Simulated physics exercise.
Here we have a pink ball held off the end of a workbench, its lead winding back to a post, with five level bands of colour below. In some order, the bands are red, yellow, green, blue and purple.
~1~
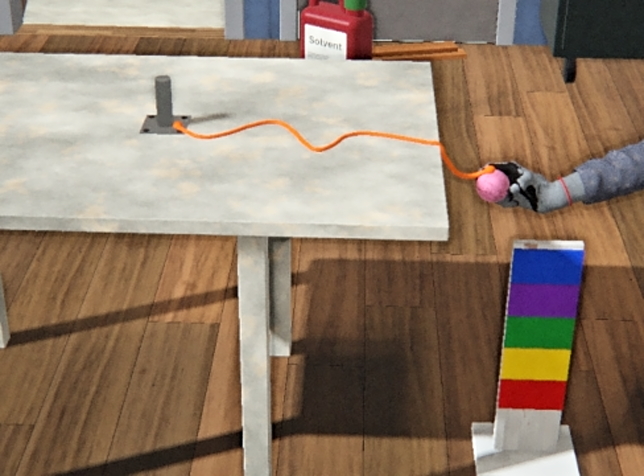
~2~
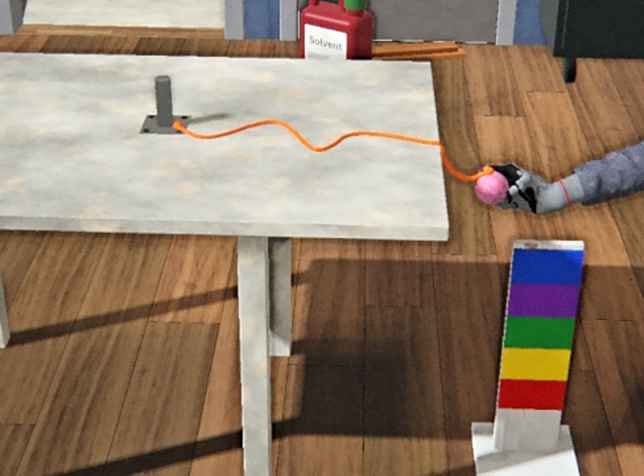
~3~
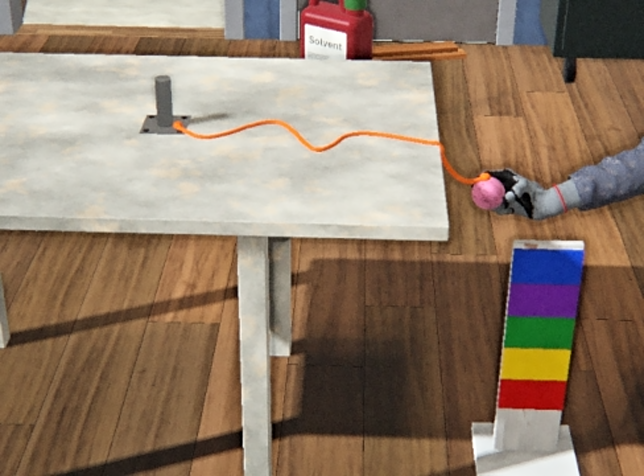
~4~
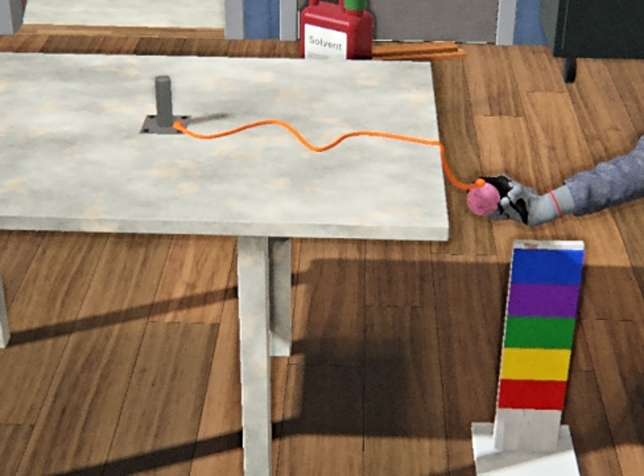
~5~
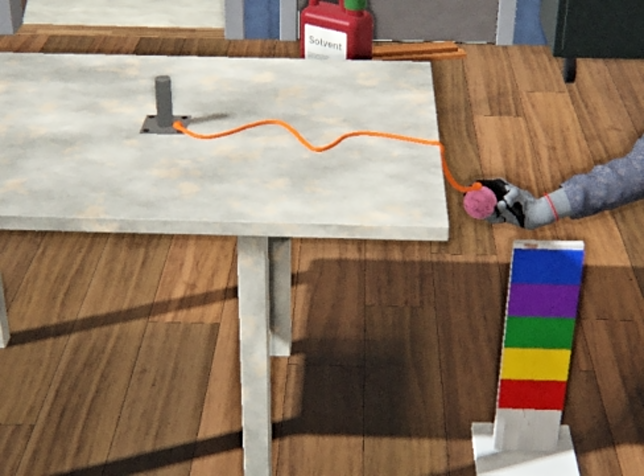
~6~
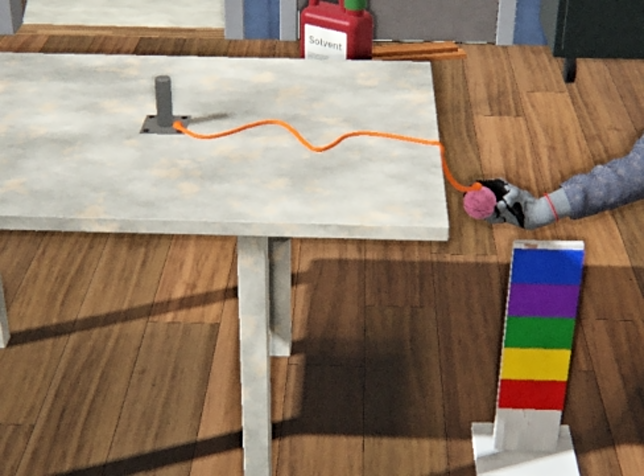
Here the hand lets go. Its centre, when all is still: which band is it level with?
It is level with the purple band.
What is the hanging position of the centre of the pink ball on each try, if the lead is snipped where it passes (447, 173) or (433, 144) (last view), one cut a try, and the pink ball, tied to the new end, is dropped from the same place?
Taking them in turn, near (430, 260) and near (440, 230).
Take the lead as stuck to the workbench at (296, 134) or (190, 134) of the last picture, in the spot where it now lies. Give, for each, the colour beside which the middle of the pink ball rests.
Results, in sequence: Blue / purple.
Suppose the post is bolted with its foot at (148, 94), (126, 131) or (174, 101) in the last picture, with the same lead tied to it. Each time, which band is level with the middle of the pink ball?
Blue, blue, purple.
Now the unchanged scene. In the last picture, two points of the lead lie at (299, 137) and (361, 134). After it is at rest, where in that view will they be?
To (345, 136) for the first and to (439, 147) for the second.
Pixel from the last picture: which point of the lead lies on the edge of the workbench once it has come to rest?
The bit in question sits close to (361, 134).
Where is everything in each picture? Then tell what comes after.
The first picture shows pink ball (493, 186); blue (547, 268); purple (543, 302); green (539, 334); yellow (536, 365); red (532, 396).
The second picture shows pink ball (492, 188); lead through (197, 137) (264, 123) (307, 145) (355, 134) (429, 143).
The third picture shows pink ball (488, 193).
The fourth picture shows pink ball (484, 199); lead through (197, 137) (264, 123) (307, 145) (355, 134) (429, 143).
The fifth picture shows pink ball (480, 202).
The sixth picture shows pink ball (480, 203); lead through (197, 137) (264, 123) (307, 145) (355, 134) (429, 143).
Soon after, ball near (439, 285); level with purple.
After that, ball near (428, 290); level with purple.
In the end, ball near (434, 294); level with purple. The purple one.
